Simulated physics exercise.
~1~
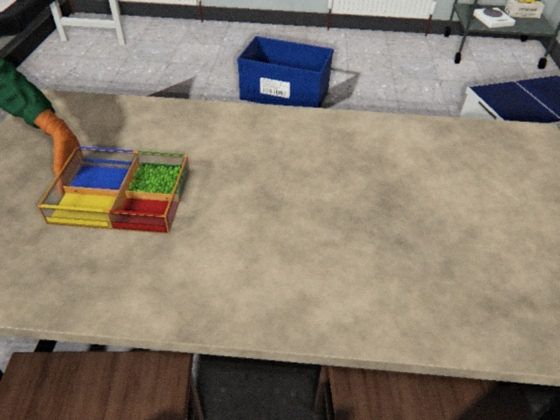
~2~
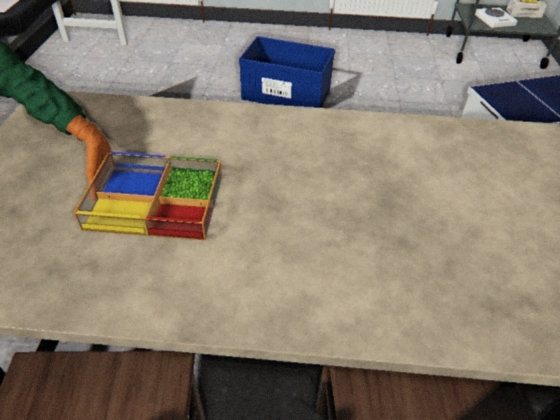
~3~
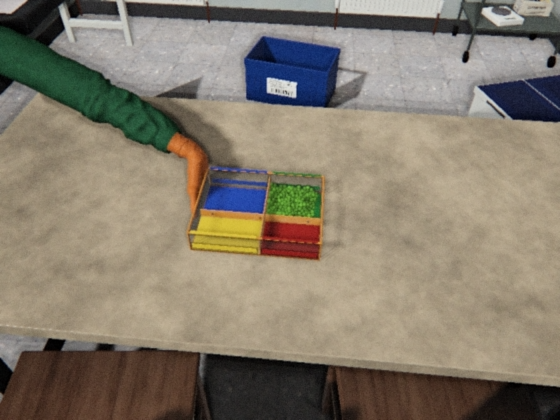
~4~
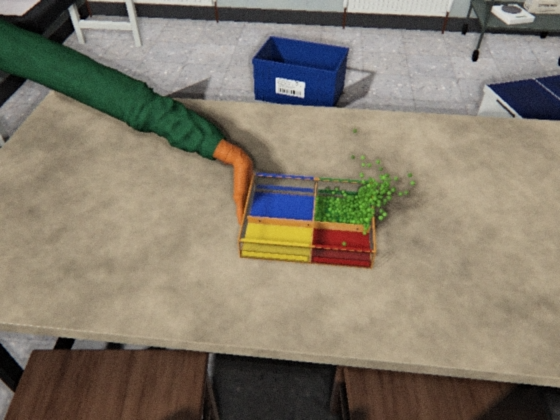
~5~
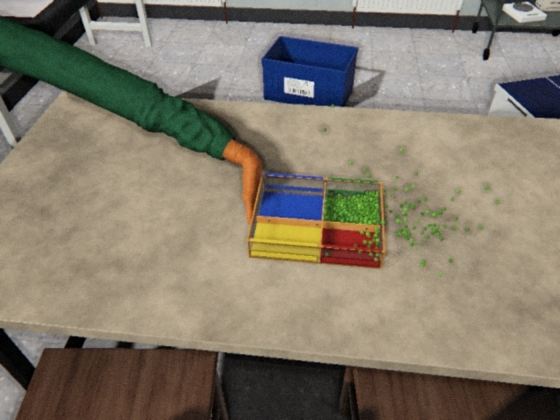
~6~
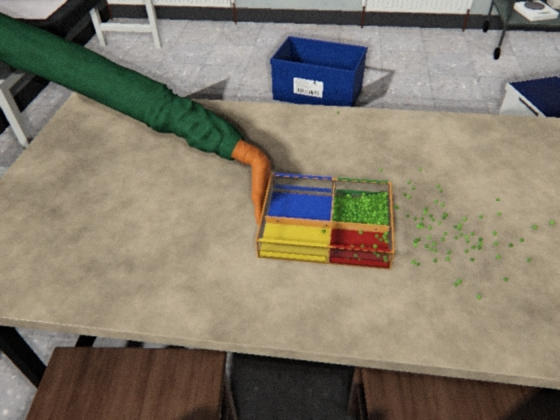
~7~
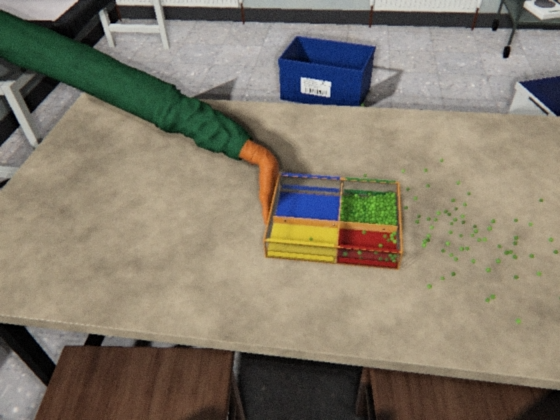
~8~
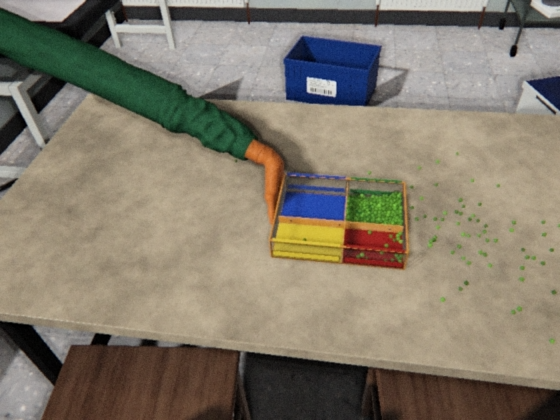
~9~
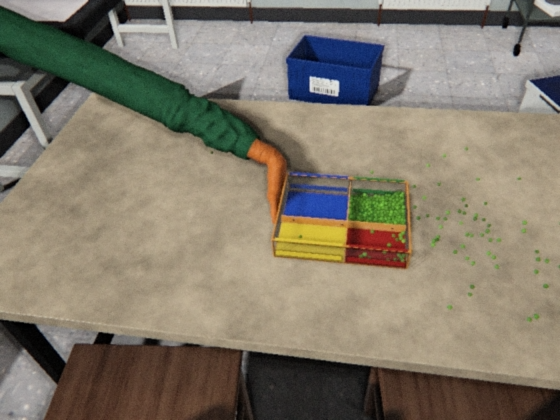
On a mottled tabletop, a green-sleeved arm pushing a divided tray right, then stopping as green pieces spill into red and across the table.
